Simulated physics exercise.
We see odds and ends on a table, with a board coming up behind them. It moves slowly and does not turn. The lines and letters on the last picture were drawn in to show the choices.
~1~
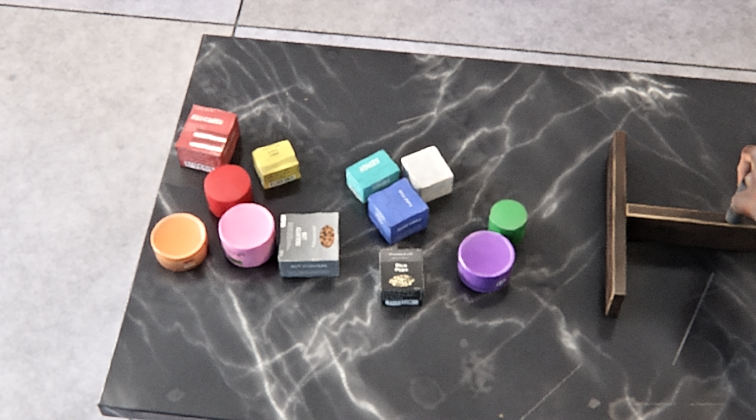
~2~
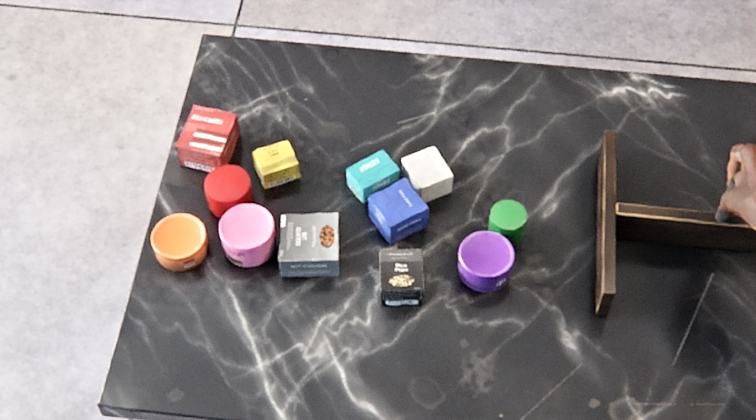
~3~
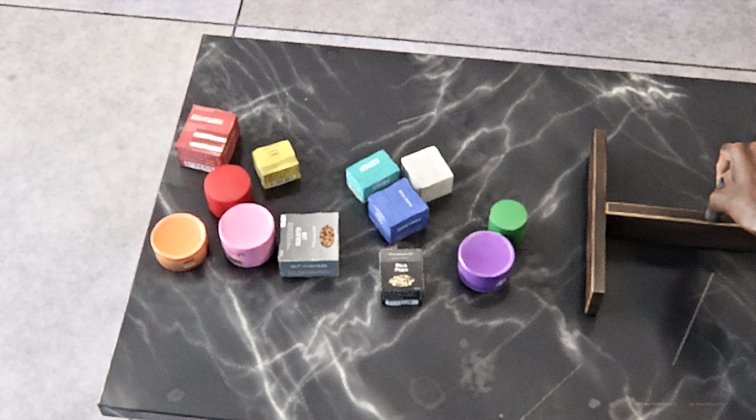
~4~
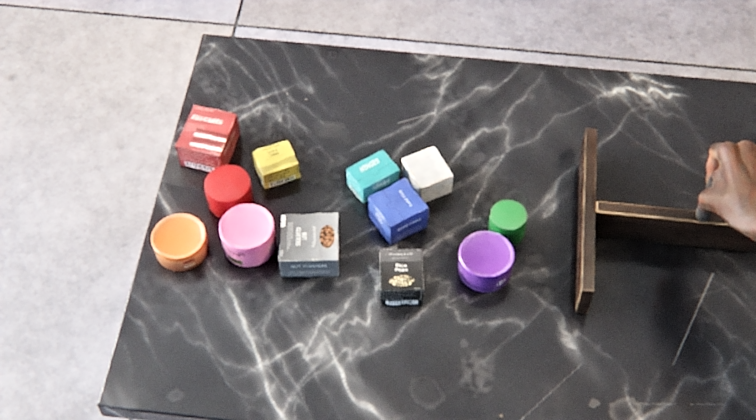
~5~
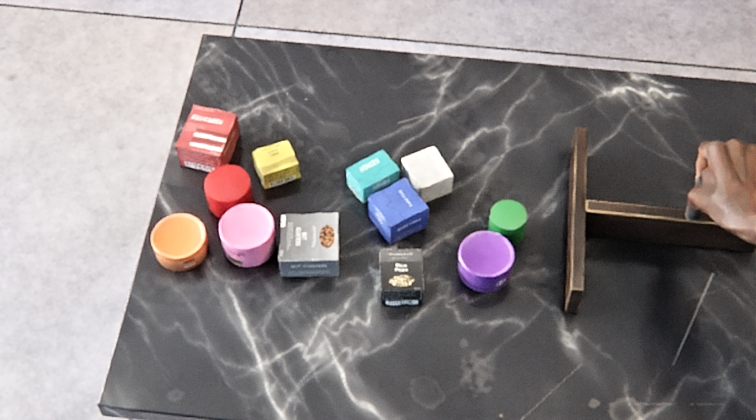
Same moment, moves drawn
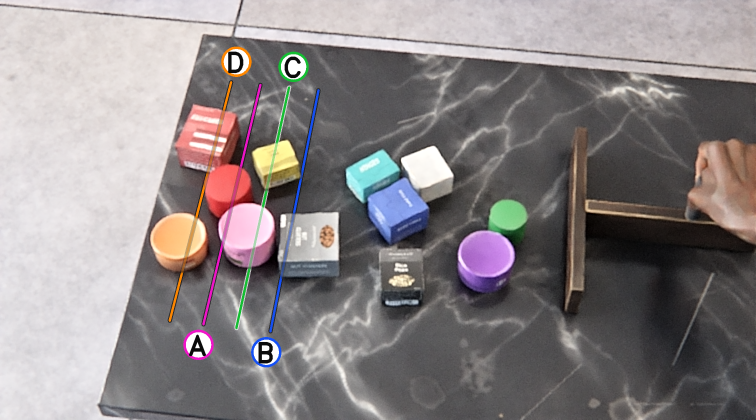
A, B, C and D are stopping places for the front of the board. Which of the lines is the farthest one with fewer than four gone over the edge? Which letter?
Up to line C.
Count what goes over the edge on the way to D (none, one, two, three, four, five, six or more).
Six or more.
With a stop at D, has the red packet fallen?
Yes.
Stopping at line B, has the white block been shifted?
By then, yes.
On the marked copy, A at (234, 196); B at (296, 202); C at (265, 199); D at (203, 193).
Taking C. A third of the way, board (466, 193); black packet (387, 280); purple tub (426, 254).
Two thirds of the way, board (352, 182); orange jar (144, 247); pink tub (198, 240).
When it is over, board (267, 174); red packet over the edge; pink tub over the edge; three fallen.
As for the rest, A drops six; B is within the limit but short; D drops eight.
